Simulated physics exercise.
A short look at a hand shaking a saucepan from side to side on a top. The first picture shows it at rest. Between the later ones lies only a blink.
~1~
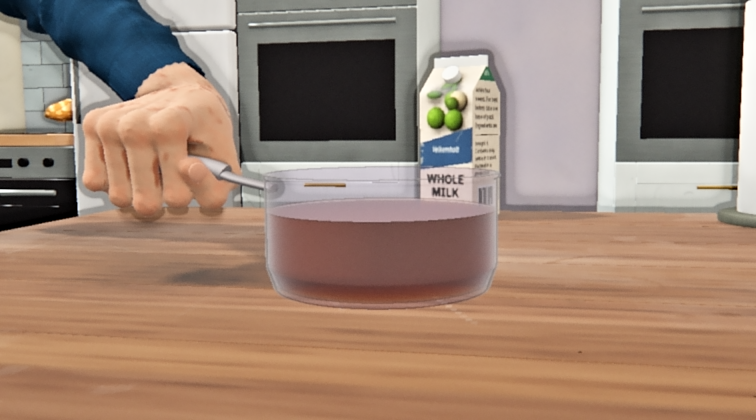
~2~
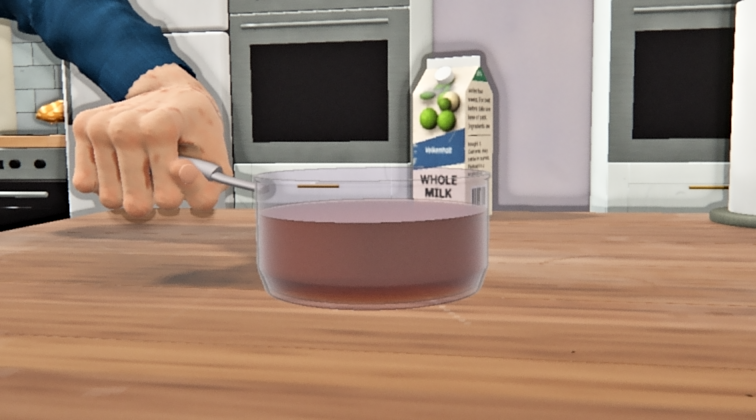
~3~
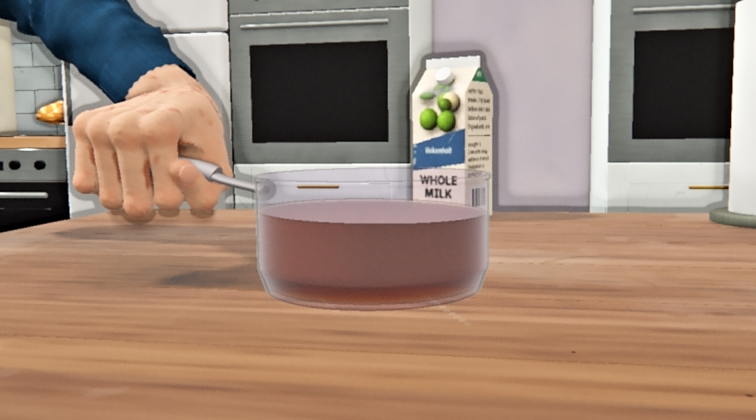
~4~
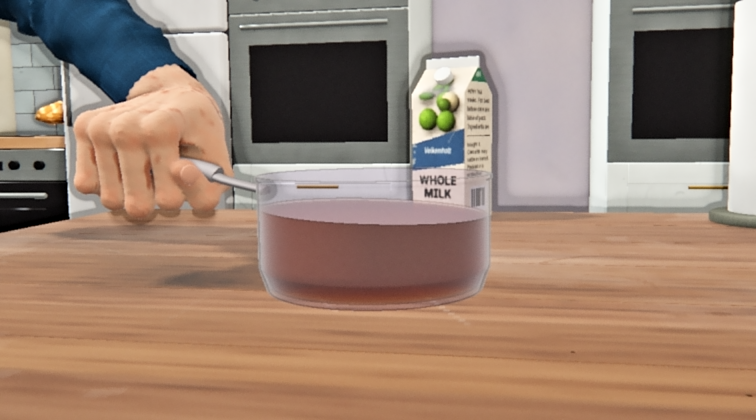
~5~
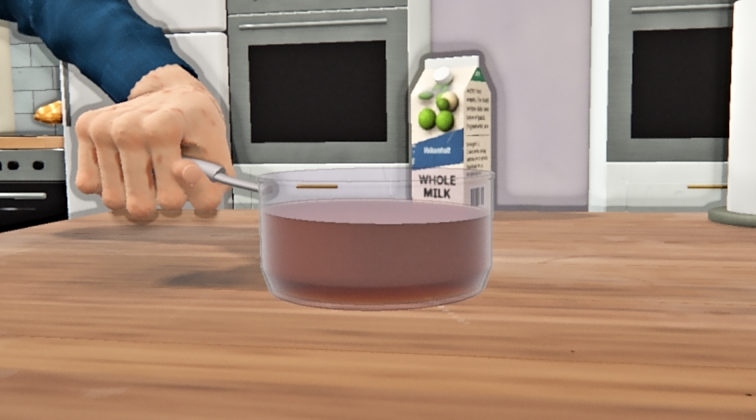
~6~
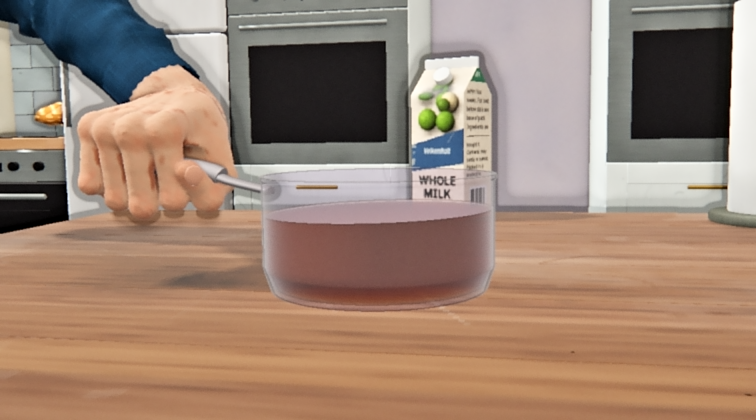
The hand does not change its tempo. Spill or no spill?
As it turns out, it holds.
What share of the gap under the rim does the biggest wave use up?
Close to 50 %.
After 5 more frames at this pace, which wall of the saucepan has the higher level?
Higher on the left side.
A moment on, the highest wave so far climbs under half way to the rim.
When it is over, the highest wave so far climbs under half way to the rim; nothing has left it.
